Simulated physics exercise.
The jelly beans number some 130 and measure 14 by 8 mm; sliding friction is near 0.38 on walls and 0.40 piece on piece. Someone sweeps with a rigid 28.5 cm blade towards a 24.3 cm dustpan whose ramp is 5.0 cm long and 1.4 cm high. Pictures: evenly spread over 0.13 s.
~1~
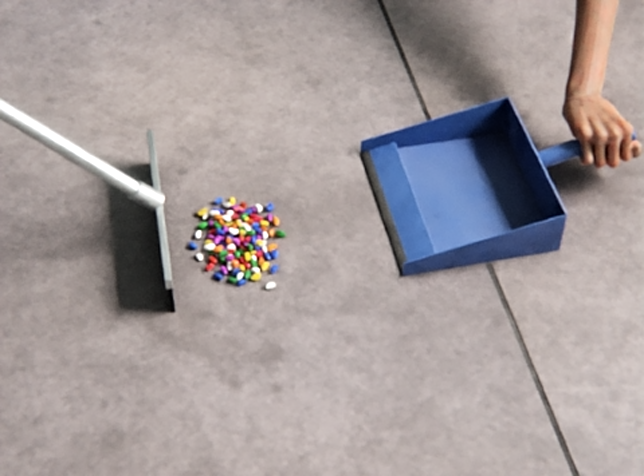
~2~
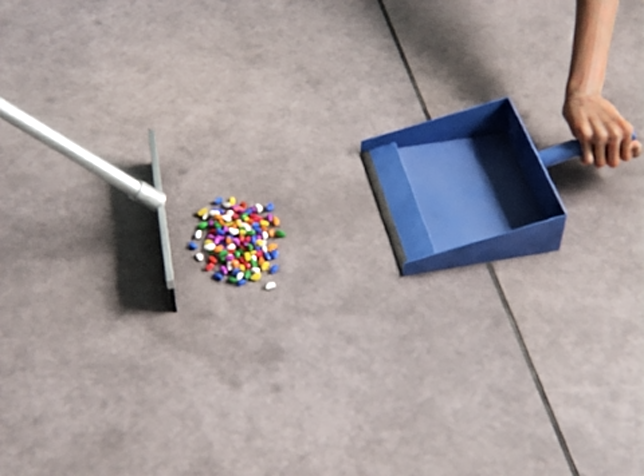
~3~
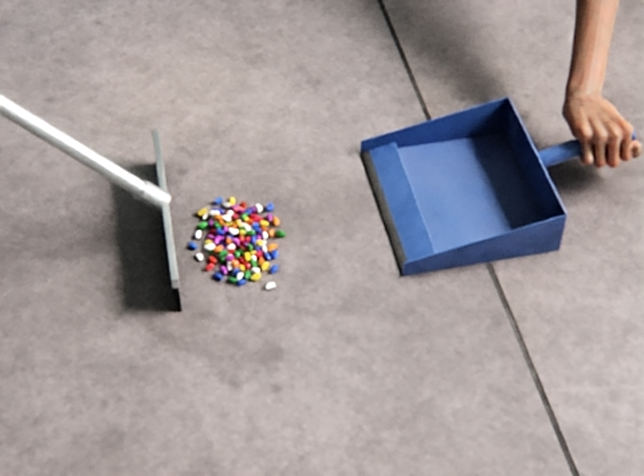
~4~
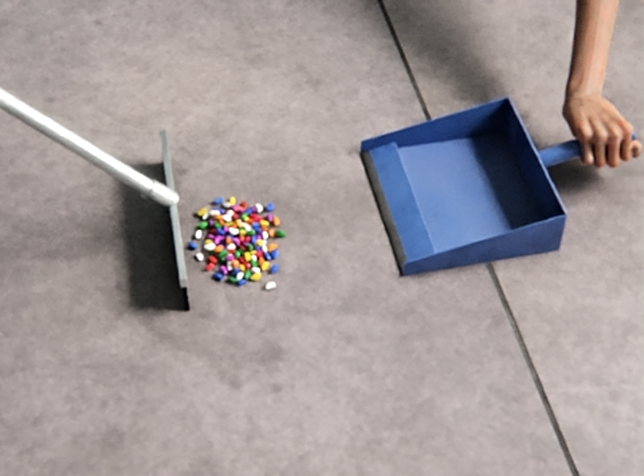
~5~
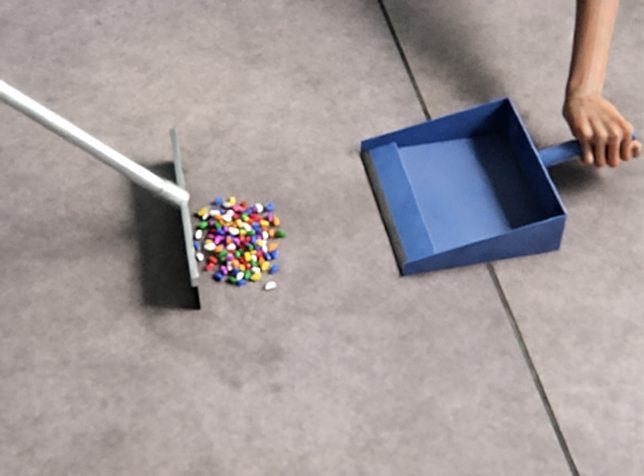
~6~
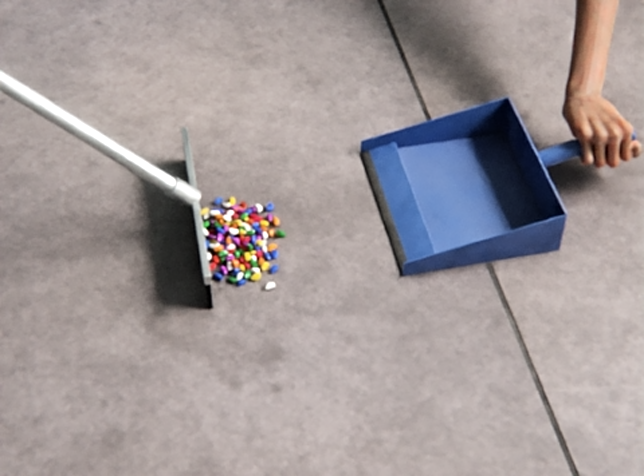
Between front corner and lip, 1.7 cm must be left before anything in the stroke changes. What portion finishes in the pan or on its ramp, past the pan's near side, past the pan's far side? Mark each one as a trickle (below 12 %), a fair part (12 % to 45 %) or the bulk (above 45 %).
Pan: The bulk; near side: A trickle; far side: A trickle.
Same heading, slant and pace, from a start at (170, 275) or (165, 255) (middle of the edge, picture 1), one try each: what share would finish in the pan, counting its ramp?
The two tries give some 55 % and some 50 %.
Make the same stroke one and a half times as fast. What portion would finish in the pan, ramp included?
I'd guess it lands at about 55 per cent.
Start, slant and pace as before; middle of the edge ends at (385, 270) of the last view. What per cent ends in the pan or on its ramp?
That would come to near 40 percent.
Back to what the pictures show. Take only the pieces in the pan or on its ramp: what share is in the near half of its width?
Something like 60 per cent of the catch.
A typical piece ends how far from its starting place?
Around 22 centimetres.
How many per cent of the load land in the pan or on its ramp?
Roughly 50 in a hundred come to rest there.
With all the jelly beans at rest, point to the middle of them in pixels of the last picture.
Roughly pixel (391, 216).
Then, 0.18 s after the last picture, middle of the blade 14 cm from the lip; 0 % over the lip, far side 0 %, near side 5 %.
Then, 0.31 s after the last picture, middle of the blade 5 cm from the lip; 0 % over the lip, far side 0 %, near side 5 %.
Then, 0.56 s after the last picture, middle of the blade 2 cm from the lip; 50 % over the lip, far side 0 %, near side 5 %.
In the end, pan 50 %, near side 10 %, far side 0 %, in front of the lip or behind the blade 40 %.
